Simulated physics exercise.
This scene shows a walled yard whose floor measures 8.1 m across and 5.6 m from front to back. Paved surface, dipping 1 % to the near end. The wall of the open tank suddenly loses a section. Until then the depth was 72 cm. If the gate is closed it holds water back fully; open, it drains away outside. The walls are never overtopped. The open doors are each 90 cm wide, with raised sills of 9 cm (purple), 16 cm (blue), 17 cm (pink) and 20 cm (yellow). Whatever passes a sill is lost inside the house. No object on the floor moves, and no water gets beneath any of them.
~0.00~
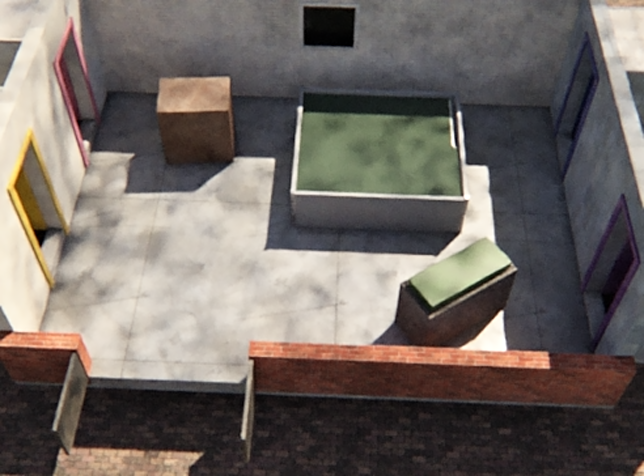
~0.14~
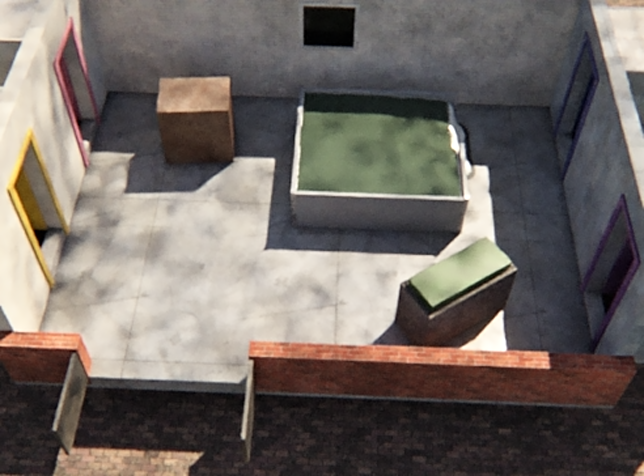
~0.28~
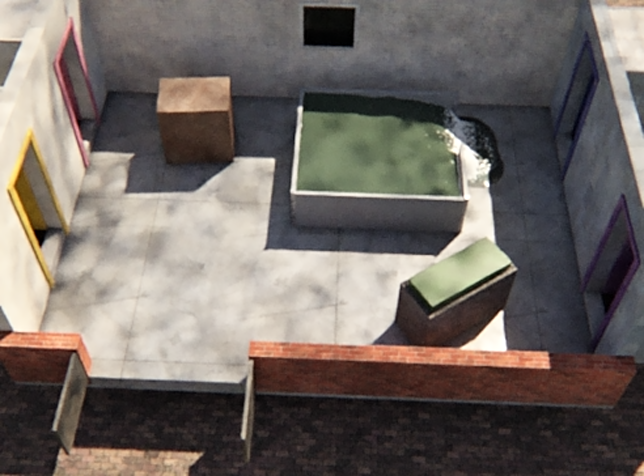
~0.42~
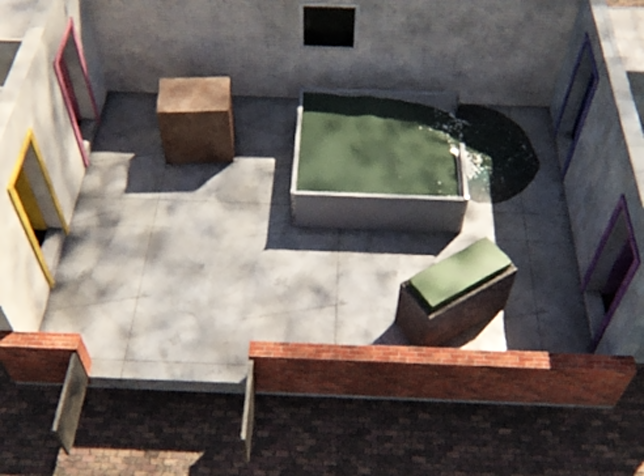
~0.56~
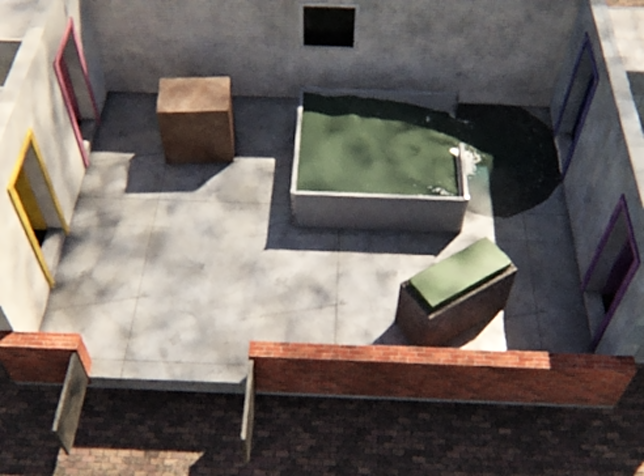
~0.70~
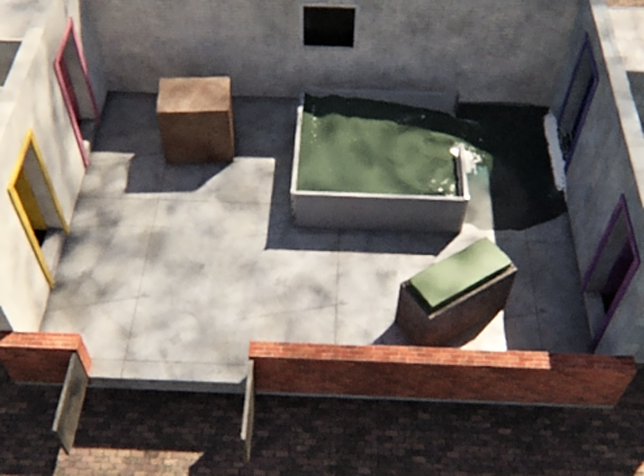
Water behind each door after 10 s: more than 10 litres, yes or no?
Purple door: Yes; blue door: Yes; pink door: No; yellow door: No.
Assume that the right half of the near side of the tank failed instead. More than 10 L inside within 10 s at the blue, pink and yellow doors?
Then: Blue below, pink below, yellow not over.
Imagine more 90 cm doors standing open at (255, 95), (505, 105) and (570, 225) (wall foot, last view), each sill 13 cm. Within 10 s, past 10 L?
First doorway falls short, second gets there, third gets there.
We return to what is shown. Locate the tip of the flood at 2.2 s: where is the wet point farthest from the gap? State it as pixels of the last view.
That would be close to (588, 381).
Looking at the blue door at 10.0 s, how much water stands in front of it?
I'd put it at around 14.0 cm deep.
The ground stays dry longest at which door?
The yellow door is last.
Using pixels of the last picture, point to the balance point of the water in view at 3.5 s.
Its balance point lies near (430, 182).
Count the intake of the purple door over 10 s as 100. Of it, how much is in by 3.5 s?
By then it's near 0% of the total.
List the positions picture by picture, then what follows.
Still water, 72 cm deep, in the open tank at (379, 144), in the first frame.
The front is at a hidden place, 0.6 m from the gap at (453, 143); 0.2 m2 of floor is under water; 72 cm left at the back of the open tank, in the second frame.
The front is at (496, 176), 0.9 m from the gap at (453, 143); 0.9 m2 of floor is under water; 72 cm left at the back of the open tank, in the third frame.
Water pours out at (453, 144) and has run 1.4 m, to (534, 167); typically 8 cm deep outside, 72 cm at the open tank's back, in the fourth frame.
The front is at (560, 175), 1.9 m from the gap at (453, 144); 3.7 m2 of floor is under water; 72 cm left at the back of the open tank, in the fifth frame.
The front is at (548, 109), 2.1 m from the gap at (453, 144); 4.6 m2 of floor is under water; 71 cm left at the back of the open tank, in the sixth frame.
After 1.4 s water covers 10 % of the floor and is deepest (54 cm) near (541, 106); purple door not reached, blue door 42 cm at the sill, 97 L in, pink door not reached, yellow door not reached.
After 2.2 s water covers 20 % of the floor and is deepest (45 cm) near (525, 134); purple door 5 cm at the sill, 0 L in, blue door 45 cm at the sill, 275 L in, pink door not reached, yellow door not reached.
After 3.5 s water covers 35 % of the floor and is deepest (33 cm) near (551, 165); purple door 7 cm at the sill, 0 L in, blue door 34 cm at the sill, 499 L in, pink door not reached, yellow door not reached.
After 6.0 s water covers 65 % of the floor and is deepest (26 cm) near (588, 381); purple door 12 cm at the sill, 25 L in, blue door 25 cm at the sill, 659 L in, pink door 8 cm at the sill, 0 L in, yellow door not reached.
After 10.0 s water covers 95 % of the floor and is deepest (18 cm) near (486, 377); purple door 18 cm at the sill, 168 L in, blue door 14 cm at the sill, 694 L in, pink door 8 cm at the sill, 0 L in, yellow door 10 cm at the sill, 0 L in.
